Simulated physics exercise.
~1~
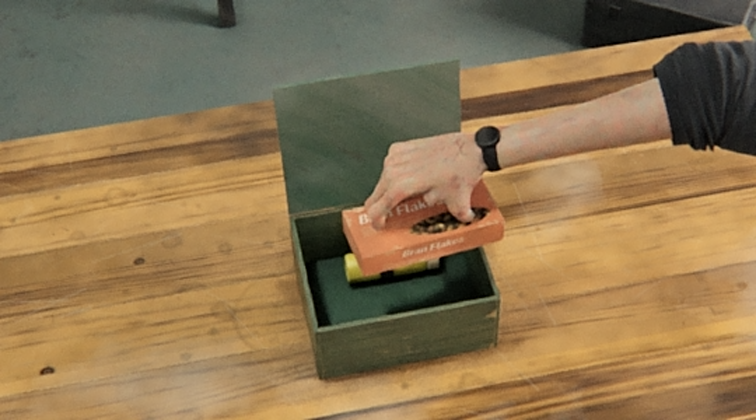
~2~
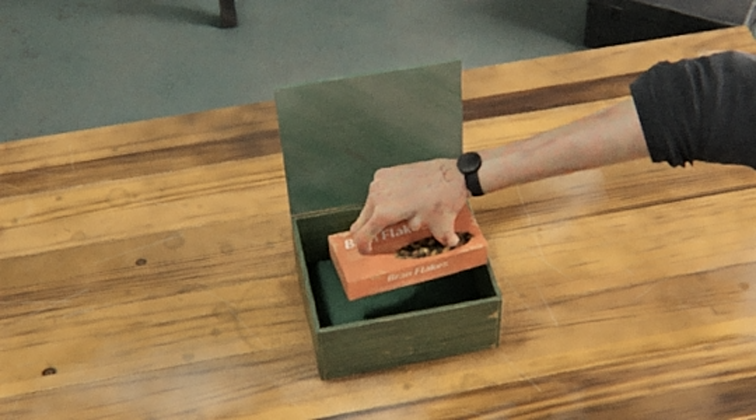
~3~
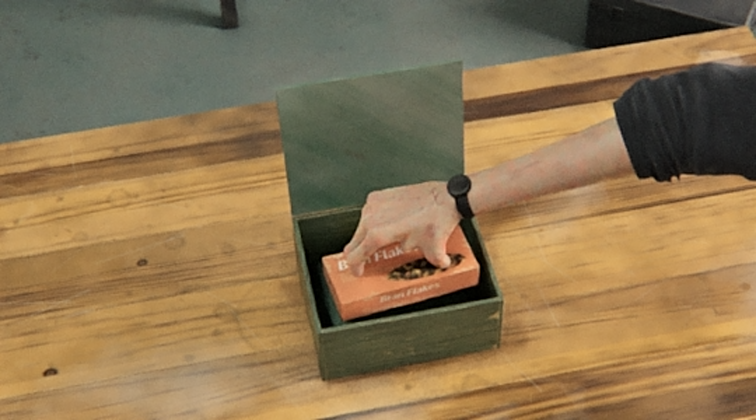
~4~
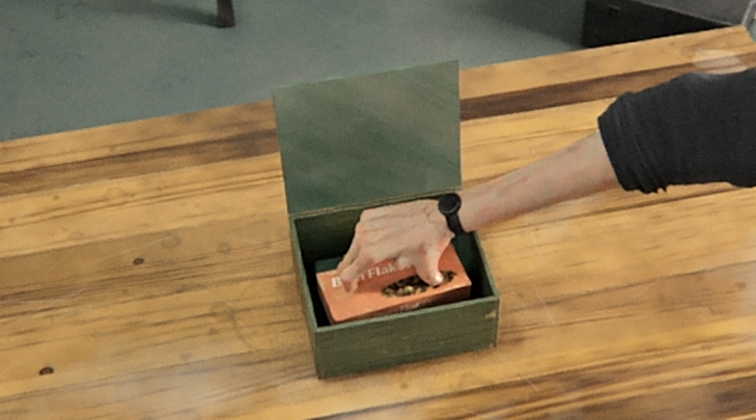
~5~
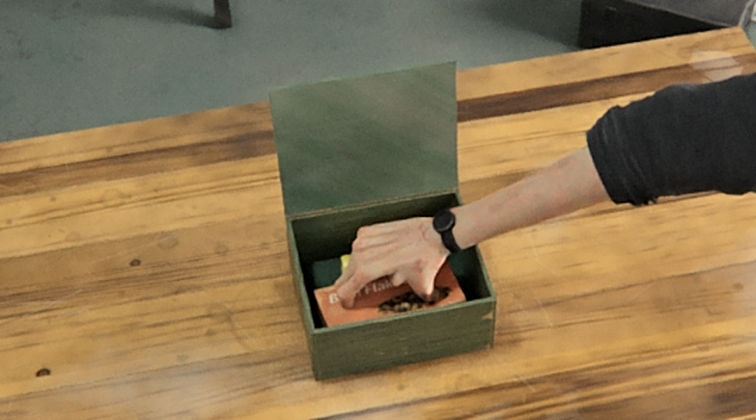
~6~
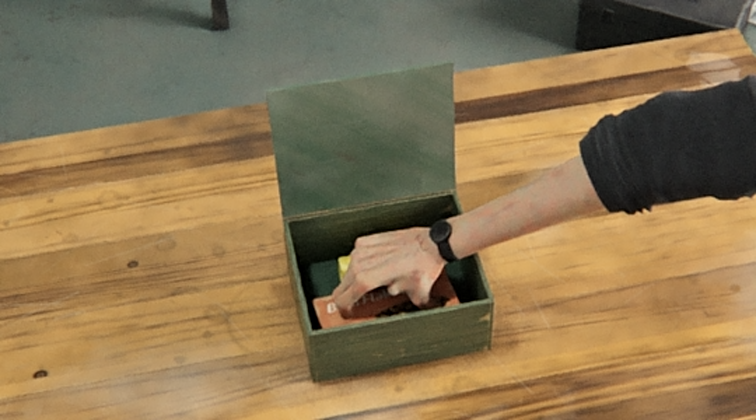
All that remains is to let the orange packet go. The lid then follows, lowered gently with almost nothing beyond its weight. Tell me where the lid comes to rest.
Down on the rim.
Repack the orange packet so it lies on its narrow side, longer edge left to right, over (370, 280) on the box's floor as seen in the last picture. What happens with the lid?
Then the box lid comes to rest down.
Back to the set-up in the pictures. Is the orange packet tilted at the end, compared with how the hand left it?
As it turns out, the orange packet keeps its original angle.
Then, 1.40 s on from there, lid 77° above the rim.
Then, 1.70 s on from there, lid 47° above the rim.
Then, 1.90 s on from there, lid 15° above the rim.
In the end, lid shut; both unmoved. At the end, from the last picture's camera, orange packet near (388, 314).
